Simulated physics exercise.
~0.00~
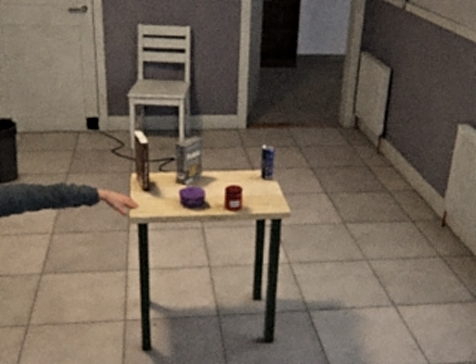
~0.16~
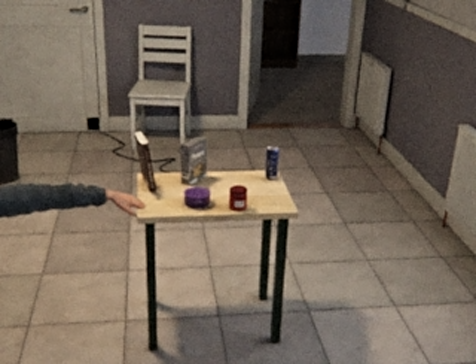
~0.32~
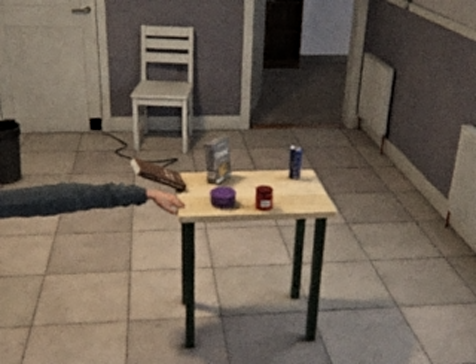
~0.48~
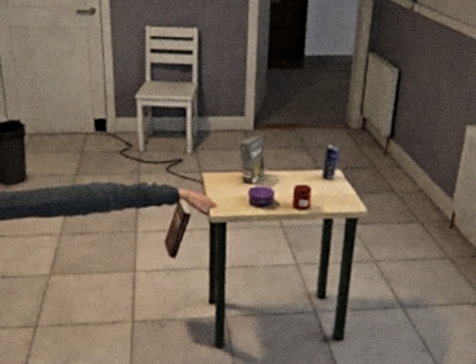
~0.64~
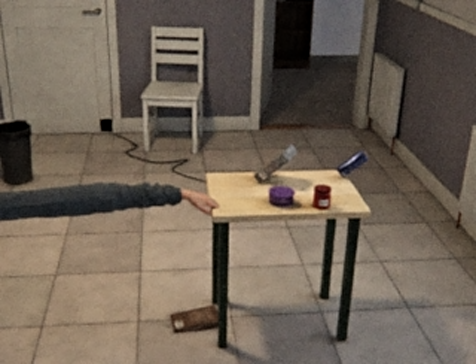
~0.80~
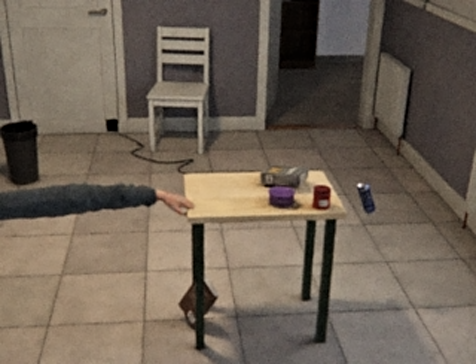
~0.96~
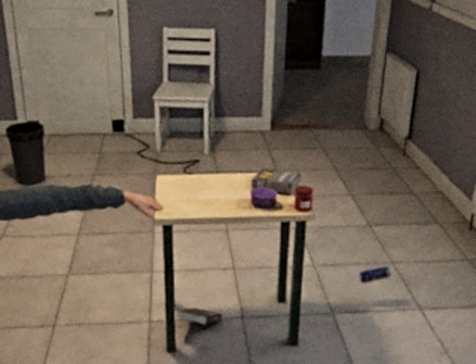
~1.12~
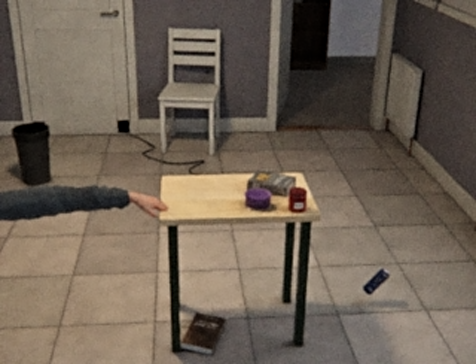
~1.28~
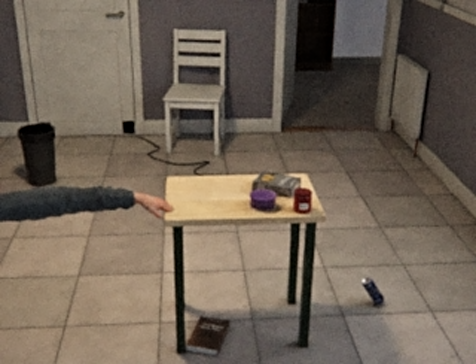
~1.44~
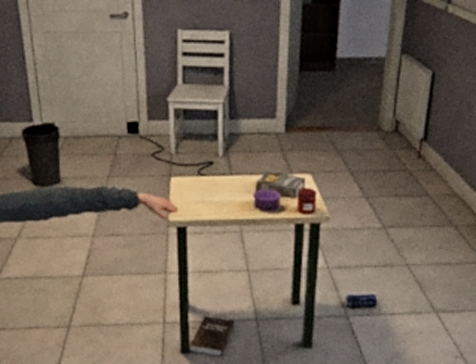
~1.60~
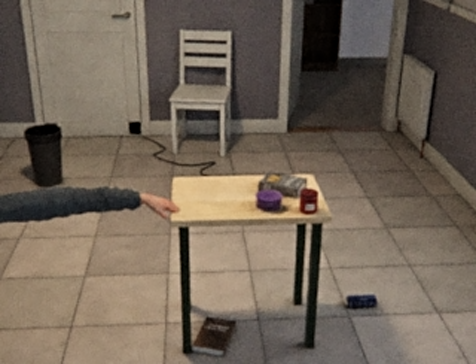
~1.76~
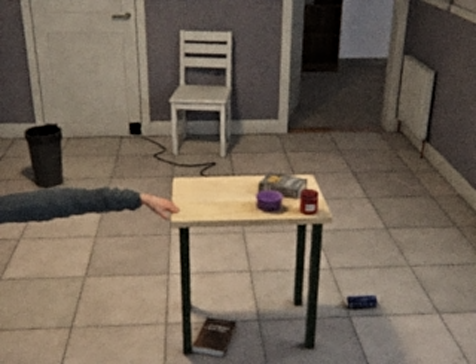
Small table being pushed right and pulled back by a hand, losing a book and blue can, grey packet toppling on top.
